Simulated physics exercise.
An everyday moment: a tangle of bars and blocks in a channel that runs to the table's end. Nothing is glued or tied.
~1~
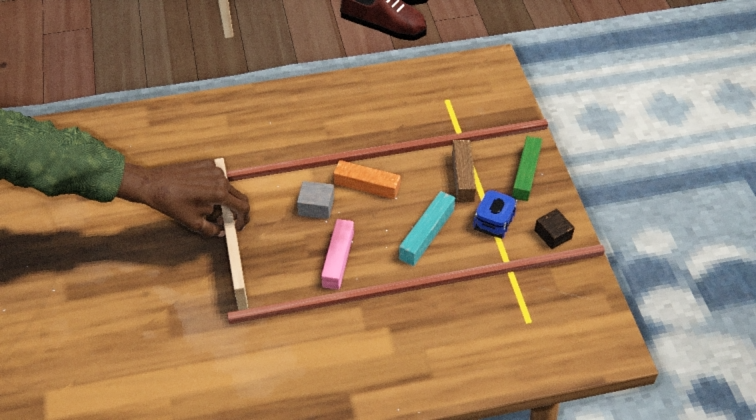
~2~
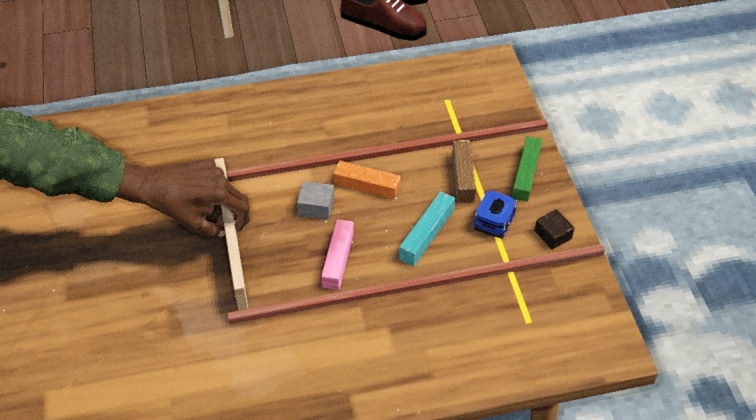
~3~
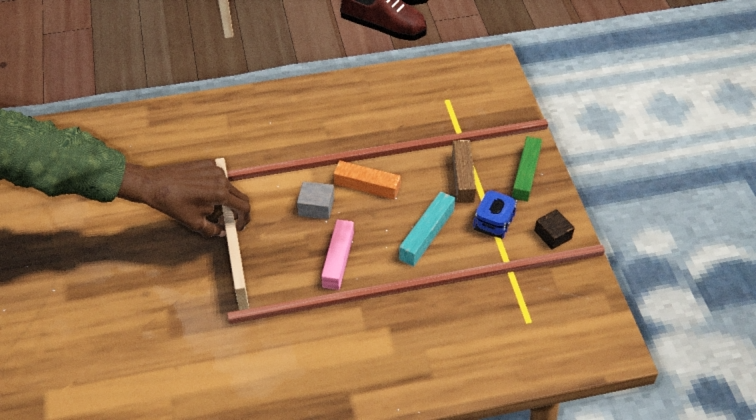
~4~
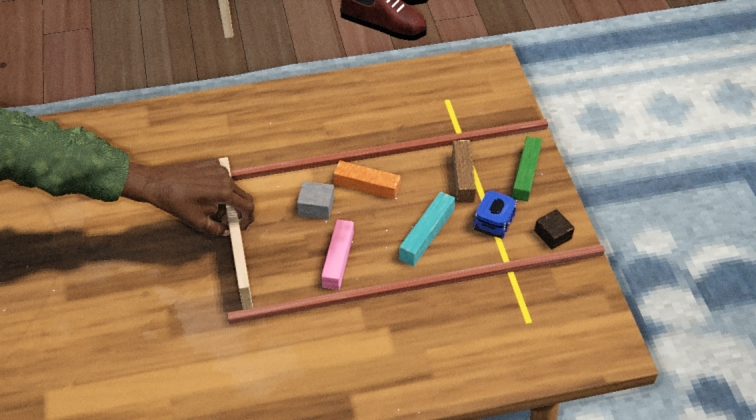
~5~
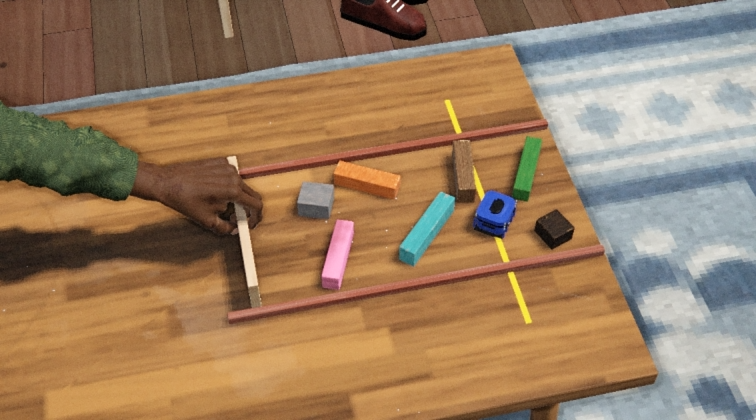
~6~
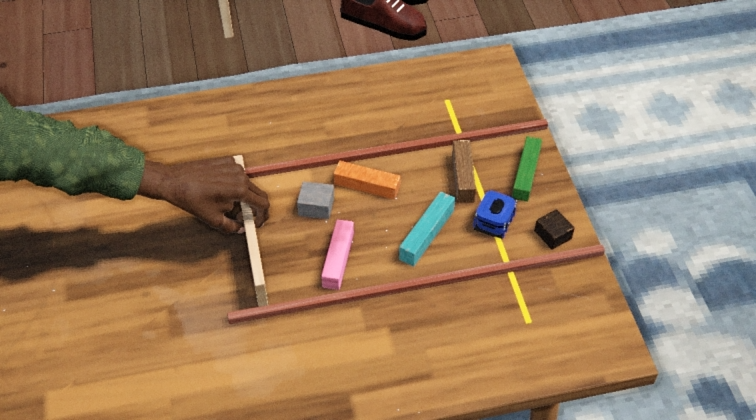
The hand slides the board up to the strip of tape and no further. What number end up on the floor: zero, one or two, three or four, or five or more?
The number that fall off is zero.
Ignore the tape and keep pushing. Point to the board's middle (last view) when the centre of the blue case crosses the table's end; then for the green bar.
Its middle is around (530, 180) and around (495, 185).
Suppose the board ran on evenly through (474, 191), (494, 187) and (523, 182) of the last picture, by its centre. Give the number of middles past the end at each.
Place by place, 0, 0 and 3.
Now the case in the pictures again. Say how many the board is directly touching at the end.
3 of them.
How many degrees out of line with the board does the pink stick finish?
Roughly 0° out of line.
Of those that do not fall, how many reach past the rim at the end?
Overhanging: 1.
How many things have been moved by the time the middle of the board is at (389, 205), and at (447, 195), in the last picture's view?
First 4, then 6.
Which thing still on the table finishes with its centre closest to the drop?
Foremost is the green bar.
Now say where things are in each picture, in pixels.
Black block (554, 229); green bar (527, 168); blue case (495, 214); board (231, 233); tape (484, 202), in the first picture.
Green bar (527, 168); grey block (316, 200), in the second picture.
Blue case (495, 214); orange bar (367, 180), in the third picture.
Black block (554, 229); pink stick (338, 254), in the fourth picture.
Green bar (527, 168); brown bar (464, 171), in the fifth picture.
Black block (554, 229); green bar (527, 168); blue case (495, 214); board (250, 229); tape (484, 202), in the sixth picture.
Soon after, none off yet; black block at rest near (554, 229); green bar at rest near (527, 168); blue case at rest near (495, 214).
In the end, the number that fall off is zero.
